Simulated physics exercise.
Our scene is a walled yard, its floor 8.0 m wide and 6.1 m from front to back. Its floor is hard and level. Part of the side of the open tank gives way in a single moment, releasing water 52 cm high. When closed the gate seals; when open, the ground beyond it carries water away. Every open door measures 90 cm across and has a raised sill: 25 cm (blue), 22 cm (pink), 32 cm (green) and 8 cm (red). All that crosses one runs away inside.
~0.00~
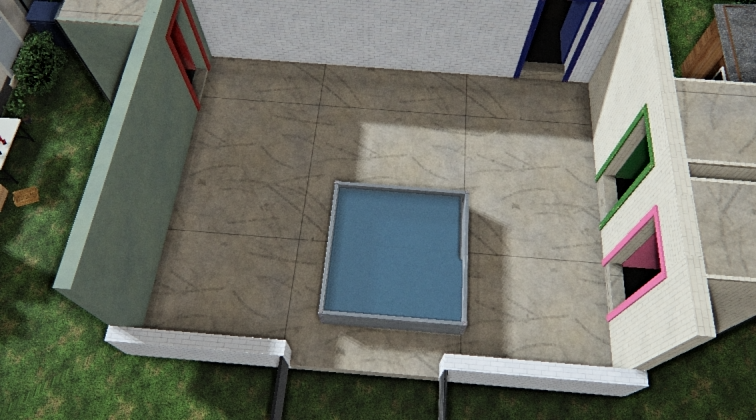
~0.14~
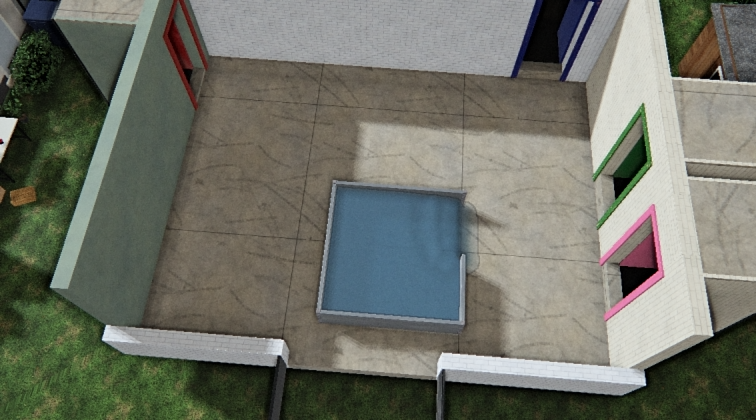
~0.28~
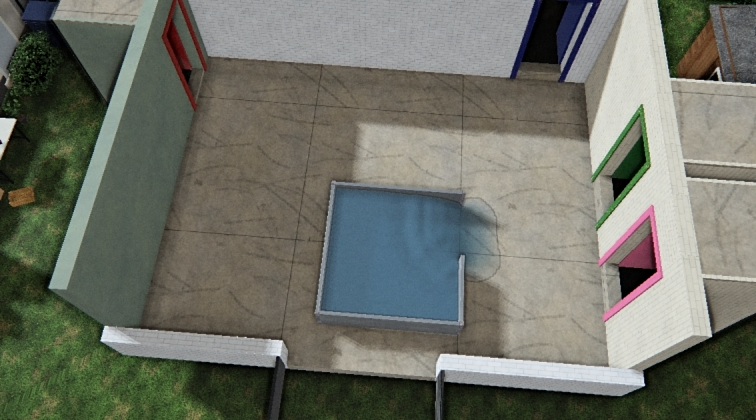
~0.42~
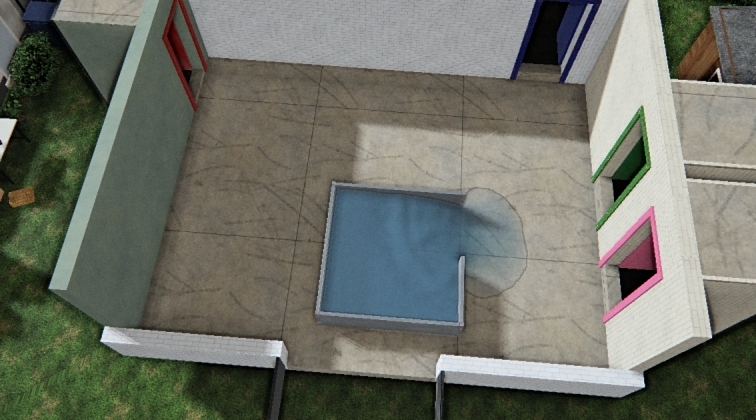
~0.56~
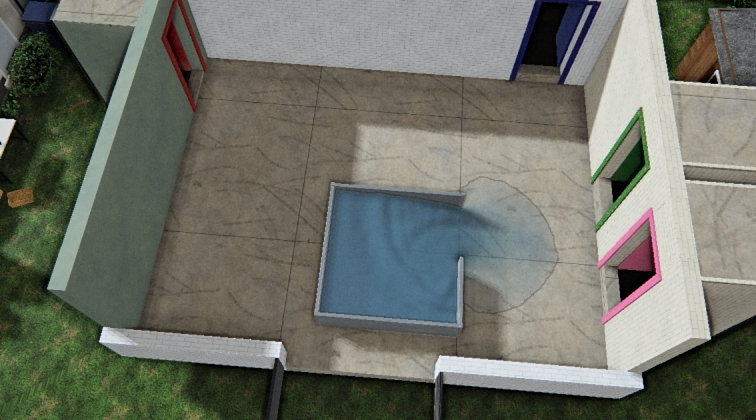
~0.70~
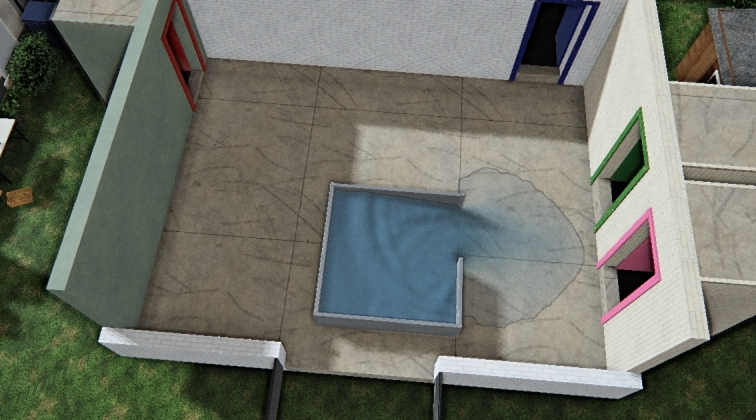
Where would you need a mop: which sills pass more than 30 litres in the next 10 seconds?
Result: The blue door remains within the limit; the pink door remains within the limit; the green door remains within the limit; the red door remains within the limit.
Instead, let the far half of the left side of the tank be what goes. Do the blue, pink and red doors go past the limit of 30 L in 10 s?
Then: Blue short of it, pink short of it, red beyond it.
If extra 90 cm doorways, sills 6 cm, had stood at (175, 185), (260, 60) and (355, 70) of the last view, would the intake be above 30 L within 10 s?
Less, less, less.
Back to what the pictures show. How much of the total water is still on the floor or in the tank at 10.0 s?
That would be close to 94 per cent.
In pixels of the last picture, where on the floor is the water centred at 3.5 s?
Its balance point lies near (474, 240).
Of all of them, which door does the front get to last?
Door: Red.
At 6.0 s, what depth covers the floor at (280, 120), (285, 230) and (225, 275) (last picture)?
Around 2 cm, 0 cm and 0 cm, in the order given.
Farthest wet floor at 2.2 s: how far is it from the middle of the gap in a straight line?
I'd put it close to 4.4 m.
After 1.4 s water covers 15 % of the floor and is deepest (30 cm) near (467, 230); blue door not reached, pink door 20 cm at the sill, 0 L in, green door 24 cm at the sill, 0 L in, red door not reached.
After 2.2 s water covers 25 % of the floor and is deepest (30 cm) near (593, 241); blue door not reached, pink door 23 cm at the sill, 0 L in, green door 27 cm at the sill, 0 L in, red door not reached.
After 3.5 s water covers 30 % of the floor and is deepest (28 cm) near (572, 90); blue door 21 cm at the sill, 0 L in, pink door 18 cm at the sill, 4 L in, green door 19 cm at the sill, 0 L in, red door not reached.
After 6.0 s water covers 60 % of the floor and is deepest (16 cm) near (583, 240); blue door 14 cm at the sill, 0 L in, pink door 13 cm at the sill, 4 L in, green door 15 cm at the sill, 0 L in, red door not reached.
After 10.0 s water covers 90 % of the floor and is deepest (12 cm) near (573, 104); blue door 11 cm at the sill, 0 L in, pink door 7 cm at the sill, 4 L in, green door 10 cm at the sill, 0 L in, red door 7 cm at the sill, 0 L in.
